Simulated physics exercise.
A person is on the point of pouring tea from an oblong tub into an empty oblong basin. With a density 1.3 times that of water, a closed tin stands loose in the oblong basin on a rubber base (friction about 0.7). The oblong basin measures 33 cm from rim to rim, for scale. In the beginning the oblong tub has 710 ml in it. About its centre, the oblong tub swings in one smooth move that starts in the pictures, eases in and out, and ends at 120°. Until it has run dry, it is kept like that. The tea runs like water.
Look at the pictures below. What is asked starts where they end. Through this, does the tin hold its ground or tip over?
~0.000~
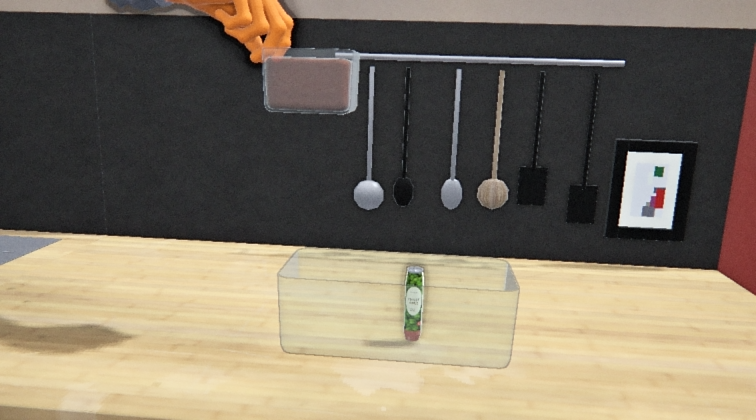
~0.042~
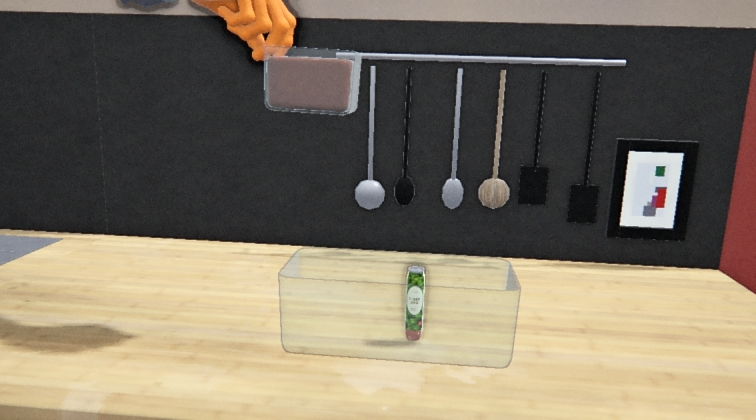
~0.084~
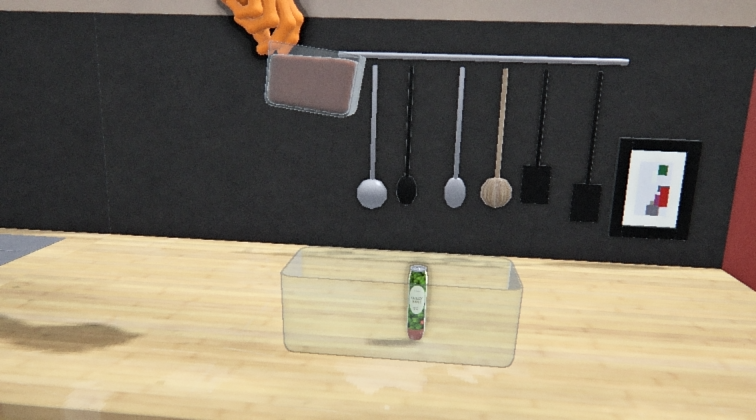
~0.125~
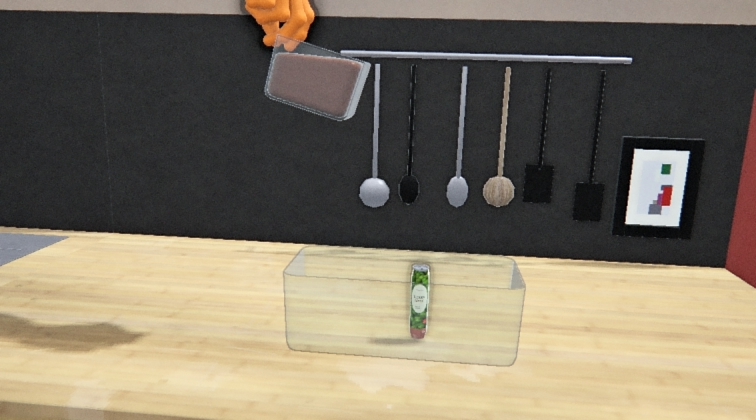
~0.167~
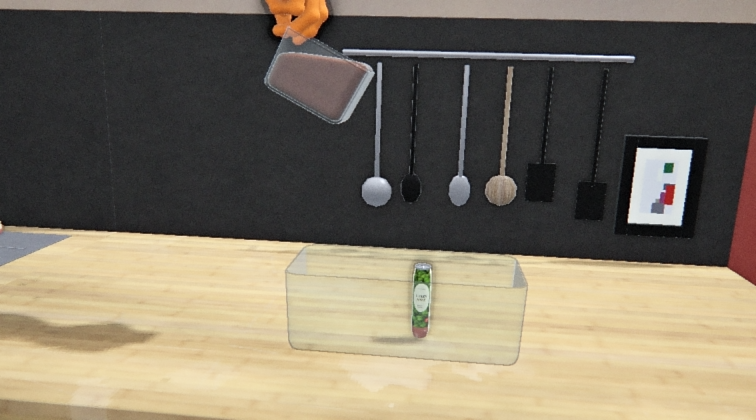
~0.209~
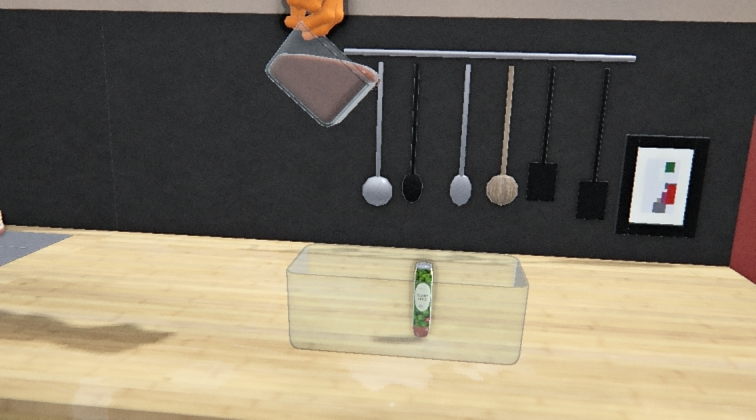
The tin tips over.
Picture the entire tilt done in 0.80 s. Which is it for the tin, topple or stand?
In that case the tin stays vertical.
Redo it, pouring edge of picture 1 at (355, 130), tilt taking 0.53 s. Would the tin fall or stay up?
It tumbles.
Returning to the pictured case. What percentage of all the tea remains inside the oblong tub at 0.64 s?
Share remaining: Approx. 1 %.
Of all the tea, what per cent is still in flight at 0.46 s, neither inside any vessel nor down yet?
Roughly 72 %.
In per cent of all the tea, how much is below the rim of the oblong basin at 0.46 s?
Some 10 per cent.
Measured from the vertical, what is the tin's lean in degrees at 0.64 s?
Near 5 degrees.
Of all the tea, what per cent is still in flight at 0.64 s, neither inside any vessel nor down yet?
I'd say some 12 per cent is in the air.
Then, 0.46 s in, the tilt is 114° and 17 per cent is still to pour; the tin stands where it began.
Then, 0.64 s in, the tilt is 120° and 1 per cent is still to pour; the tin leans 6°.
Then, 0.82 s in, the tilt is 120° and 0 per cent is still to pour; the tin leans 17°.
Then, 1.03 s in, the tilt is 120° and 0 per cent is still to pour; the tin lies on its side.
Finally, the tin lies on its side.
